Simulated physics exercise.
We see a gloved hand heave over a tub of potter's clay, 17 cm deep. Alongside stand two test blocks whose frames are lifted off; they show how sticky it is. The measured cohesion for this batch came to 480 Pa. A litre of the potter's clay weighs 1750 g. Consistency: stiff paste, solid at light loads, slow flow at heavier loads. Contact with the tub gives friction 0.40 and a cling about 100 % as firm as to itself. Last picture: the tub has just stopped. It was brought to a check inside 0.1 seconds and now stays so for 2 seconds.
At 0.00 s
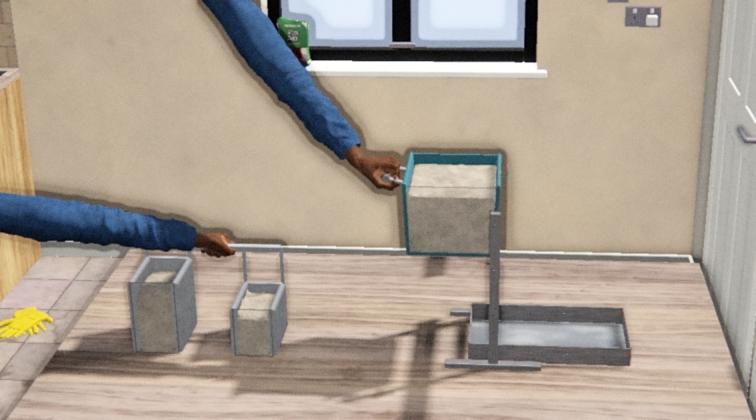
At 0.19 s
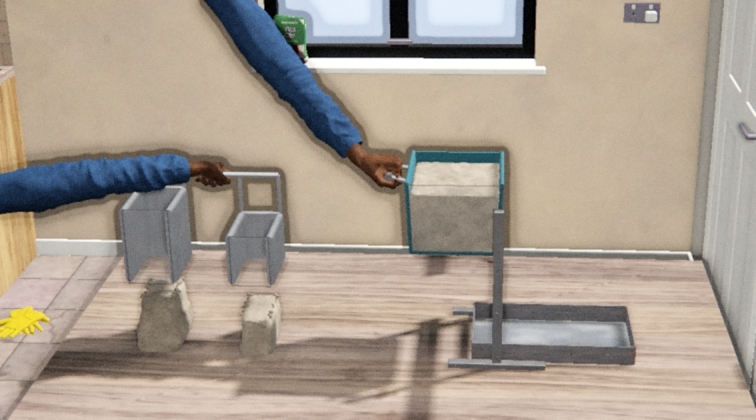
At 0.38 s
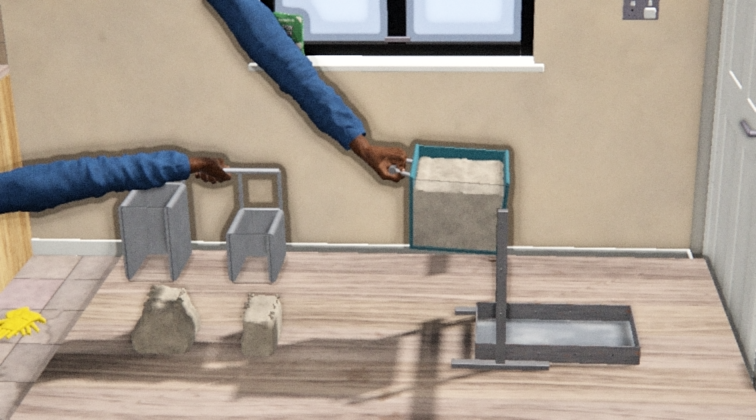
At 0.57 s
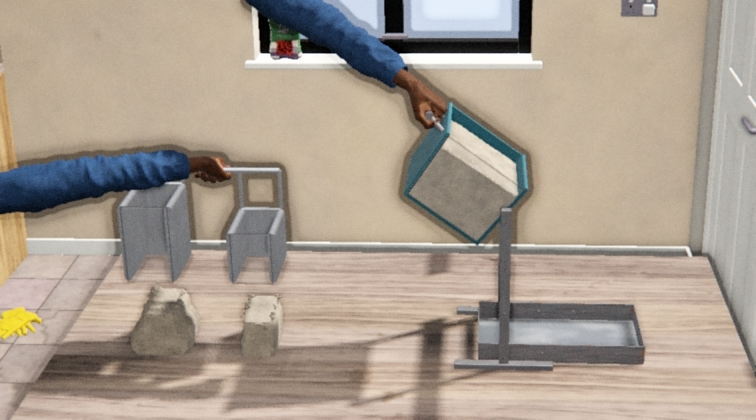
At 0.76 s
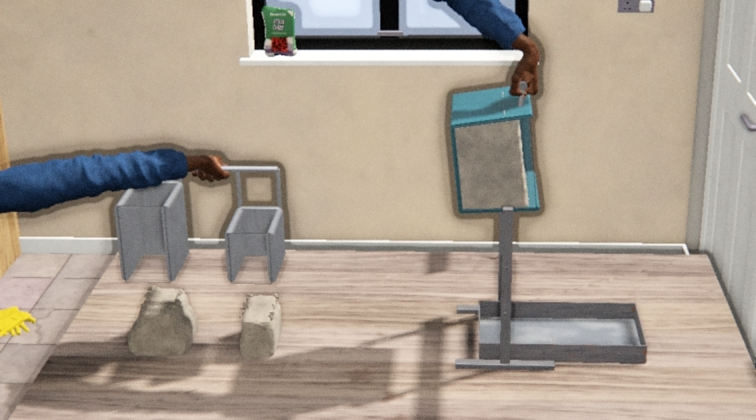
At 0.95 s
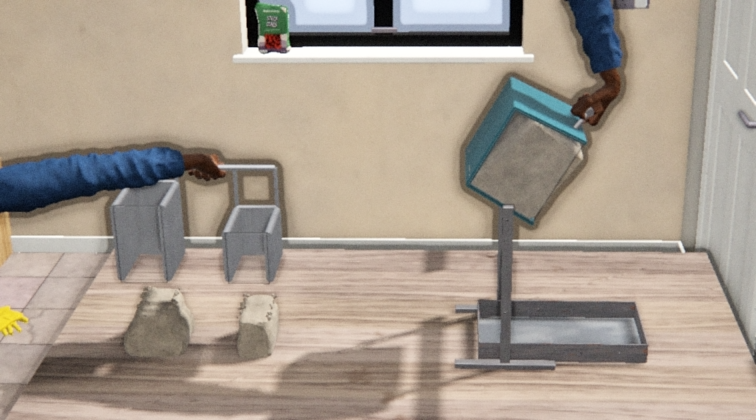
A hand lifts grey casings off two blocks, then another tilts a teal tub far rightward.
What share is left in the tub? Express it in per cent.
About 9 %.
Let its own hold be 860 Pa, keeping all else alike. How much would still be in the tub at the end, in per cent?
I'd guess around 10 in a hundred.
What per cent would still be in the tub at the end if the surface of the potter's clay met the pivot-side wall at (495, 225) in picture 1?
Result: Approx. 10 % remaining in tub.
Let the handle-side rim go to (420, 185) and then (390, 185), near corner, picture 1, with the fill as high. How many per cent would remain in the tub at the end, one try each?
Remaining, try 1: Approx. 10 %; try 2: Approx. 10 %.
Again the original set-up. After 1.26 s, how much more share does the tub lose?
Roughly 0 %.
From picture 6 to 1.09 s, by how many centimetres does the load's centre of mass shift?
Some 14 cm.
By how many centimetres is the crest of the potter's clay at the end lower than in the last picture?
Roughly 12 cm.
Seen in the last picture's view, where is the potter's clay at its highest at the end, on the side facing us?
Close to pixel (483, 176).
By 1.09 s, the tub is at 120 degrees and holds 29 %.
By 1.26 s, the tub is at 120 degrees and holds 9 %.
By 1.43 s, the tub is at 120 degrees and holds 9 %.
By 1.60 s, the tub is at 120 degrees and holds 9 %.
By 2.95 s, at the end, the tub is at 120 degrees and holds 9 %.
